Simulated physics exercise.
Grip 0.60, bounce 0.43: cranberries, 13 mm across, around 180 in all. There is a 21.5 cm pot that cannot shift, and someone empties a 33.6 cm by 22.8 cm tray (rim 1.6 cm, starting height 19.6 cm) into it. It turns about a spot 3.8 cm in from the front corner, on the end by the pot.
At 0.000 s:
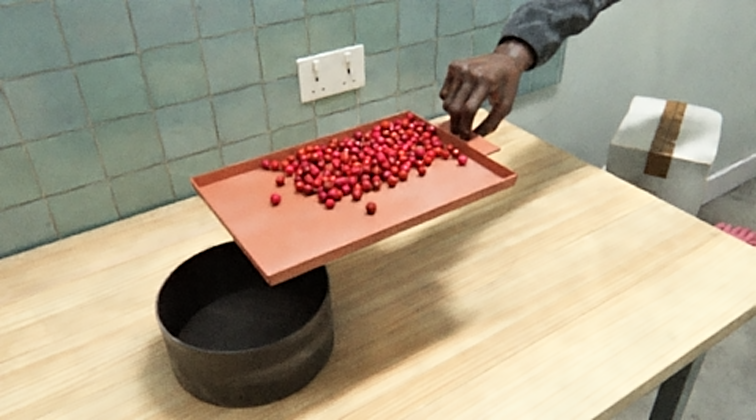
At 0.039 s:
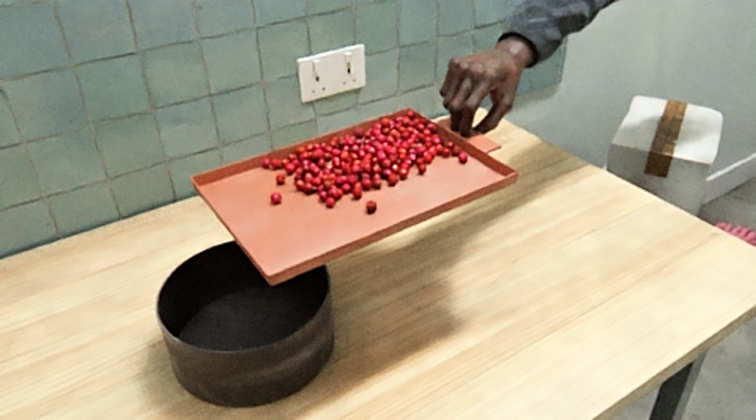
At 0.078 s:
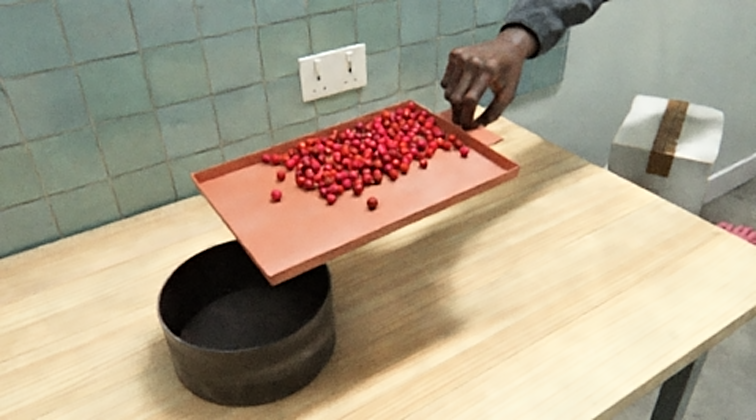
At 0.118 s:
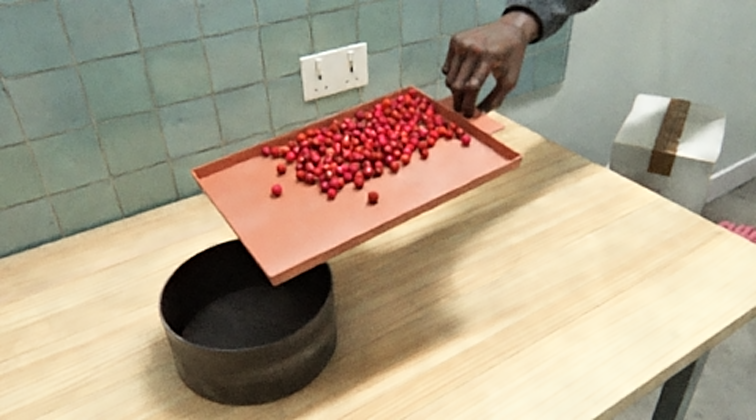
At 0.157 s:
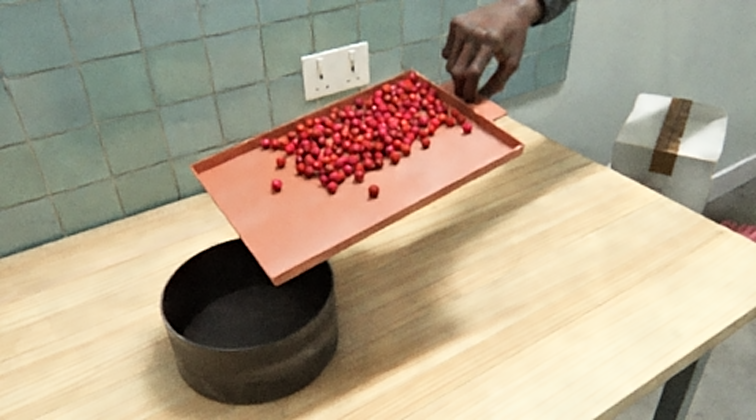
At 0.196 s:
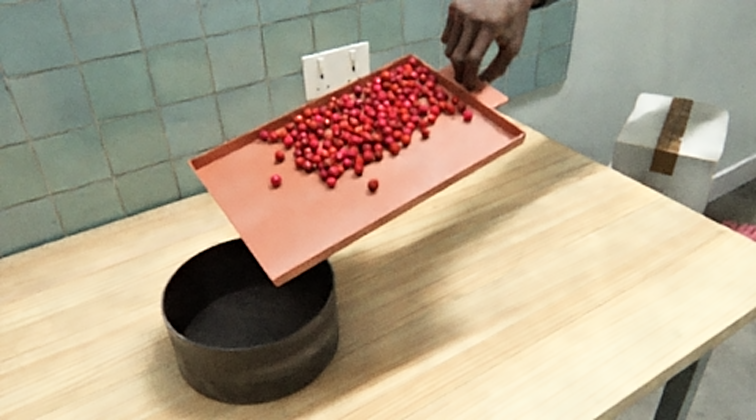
A hand raised the far right end of a reddish-brown tray, tilting it gradually toward the dark round pot at its lower left, while the heap of small red berries stayed bunched near the raised end.
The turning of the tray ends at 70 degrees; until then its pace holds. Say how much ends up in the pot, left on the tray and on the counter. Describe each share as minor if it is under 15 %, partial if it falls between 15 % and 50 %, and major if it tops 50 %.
As I see it, pot: A small batch; tray: A medium batch; counter: The main batch.
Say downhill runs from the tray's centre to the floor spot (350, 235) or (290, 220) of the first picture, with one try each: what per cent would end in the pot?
Near 0 and 15 percent, in that order.
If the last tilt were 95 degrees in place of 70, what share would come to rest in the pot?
Roughly 0 %.
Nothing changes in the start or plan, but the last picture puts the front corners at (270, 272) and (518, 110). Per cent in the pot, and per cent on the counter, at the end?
In the pot: 30 per cent; on the counter: 40 per cent.
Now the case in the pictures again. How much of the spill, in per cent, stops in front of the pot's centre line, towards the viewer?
Estimate: Close to 100 per cent of the pieces.
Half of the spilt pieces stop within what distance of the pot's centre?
I'd say close to 26 centimetres.
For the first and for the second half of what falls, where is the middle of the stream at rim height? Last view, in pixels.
First half close to (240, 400), second half close to (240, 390).
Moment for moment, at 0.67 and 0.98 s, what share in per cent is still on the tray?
Earlier moment 95, later moment 30.
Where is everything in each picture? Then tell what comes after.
The first frame shows tray tilt 0 degrees, front corners at (269, 273) and (515, 174); middle of the pieces at (368, 160); pot at (244, 288).
The second frame shows tray tilt 1 degrees, front corners at (269, 273) and (516, 172); middle of the pieces at (368, 159).
The third frame shows tray tilt 3 degrees, front corners at (271, 274) and (518, 166); middle of the pieces at (369, 153).
The fourth frame shows tray tilt 6 degrees, front corners at (272, 274) and (520, 155), lowest corner left front; middle of the pieces at (369, 144).
The fifth frame shows tray tilt 10 degrees, front corners at (273, 275) and (522, 144), lowest corner left front; middle of the pieces at (369, 133).
The sixth frame shows tray tilt 13 degrees, front corners at (273, 277) and (524, 133), lowest corner left front; middle of the pieces at (369, 123); pot at (249, 285). Its pace works out near 100 degrees a second.
After 0.48 s, tilt 41 degrees; the tray holds 100 %, the pot 0 %.
After 0.67 s, tilt 60 degrees; the tray holds 95 %, the pot 0 %.
Then, at 0.98 s, tilt 70 degrees; the tray holds 30 %, the pot 0 %.
In the end, at 2.0 s, pot 0 %, tray 25 %, counter 70 %.
